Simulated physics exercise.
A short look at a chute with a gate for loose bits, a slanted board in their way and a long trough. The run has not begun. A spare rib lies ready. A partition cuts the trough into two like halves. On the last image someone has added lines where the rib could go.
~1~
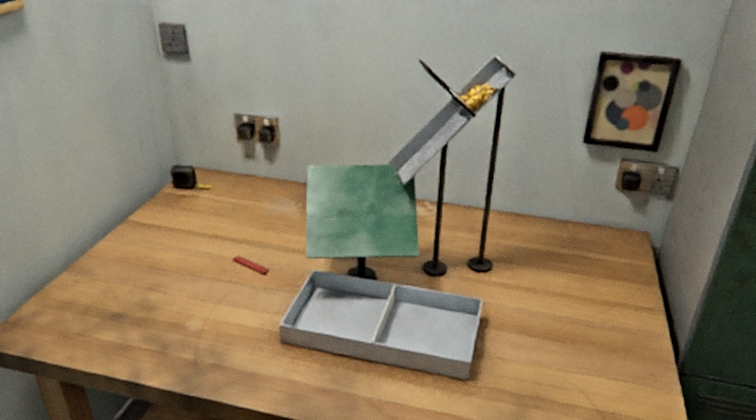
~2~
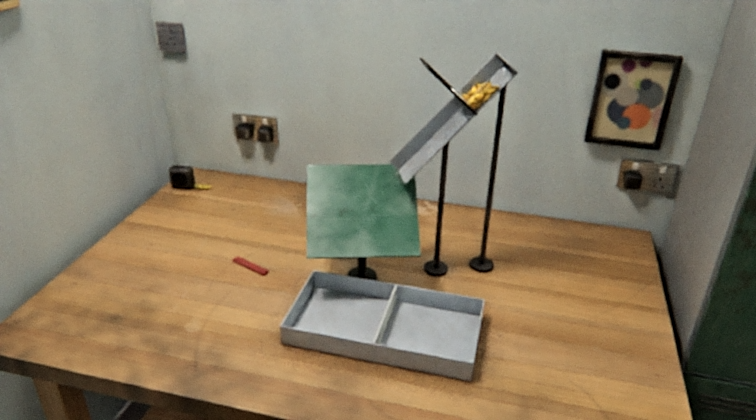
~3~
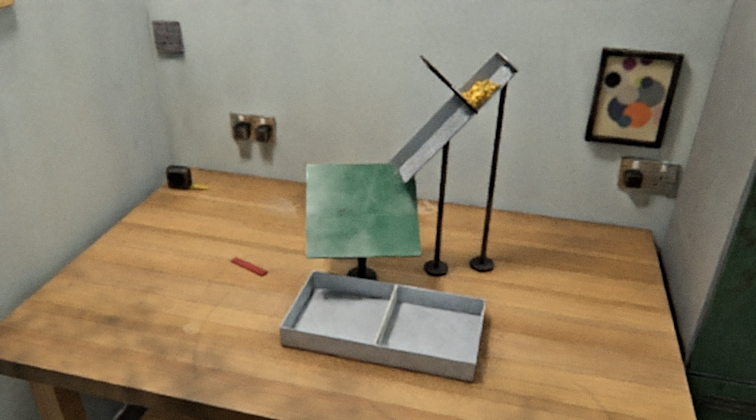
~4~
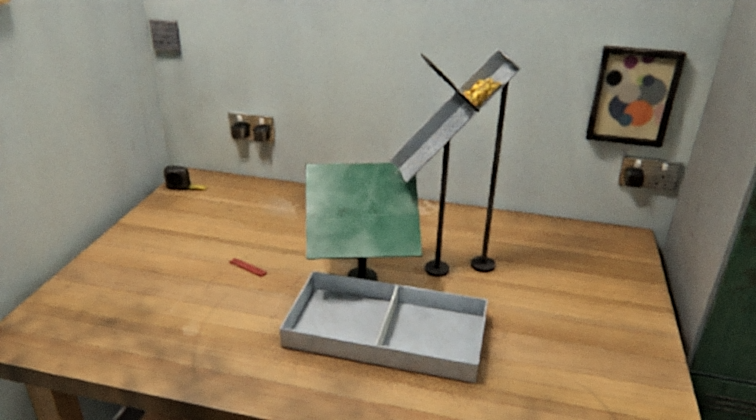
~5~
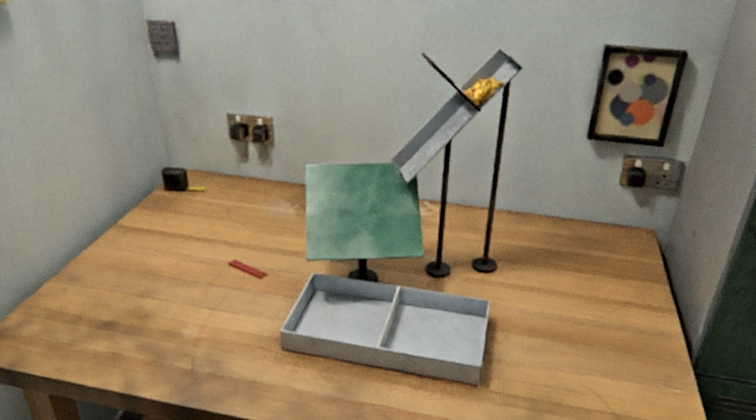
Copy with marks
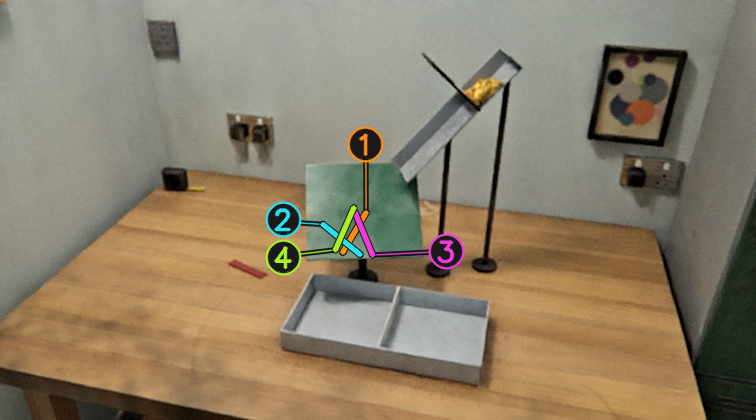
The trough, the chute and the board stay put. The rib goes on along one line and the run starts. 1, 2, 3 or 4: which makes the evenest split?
Choose 3.
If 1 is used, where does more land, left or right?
More lands on the left.
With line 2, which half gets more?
Left.
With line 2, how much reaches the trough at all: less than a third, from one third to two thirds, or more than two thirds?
Line 2 gives more than two thirds.
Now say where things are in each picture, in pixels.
The first frame shows load behind the gate at (474, 97), puffed corn balls; lip of the chute at (401, 178), sloping fairly steeply.
The second frame shows middle of the board at (363, 209), tilted fairly steeply; middle of its low edge at (364, 257); of its high edge at (361, 164).
The third frame shows front corners of the trough at (280, 327) and (474, 363); front end of its middle wall at (374, 344).
The fourth frame shows middle of the load at (477, 92); lip at (403, 176).
The fifth frame shows middle of the load at (479, 91); lip at (404, 176).
On the marked copy, line 1 from (366, 212) to (342, 252); line 2 from (322, 224) to (360, 254); line 3 from (354, 212) to (372, 255); line 4 from (353, 207) to (335, 249).
With 1, of what is caught, nearly all in the left half, a small part in the right.
With 2, of what is caught, nearly all in the left half, a small part in the right.
With 3, of what is caught, about two thirds in the left half, about a third in the right.
With 4, of what is caught, nearly all in the left half, a small part in the right.
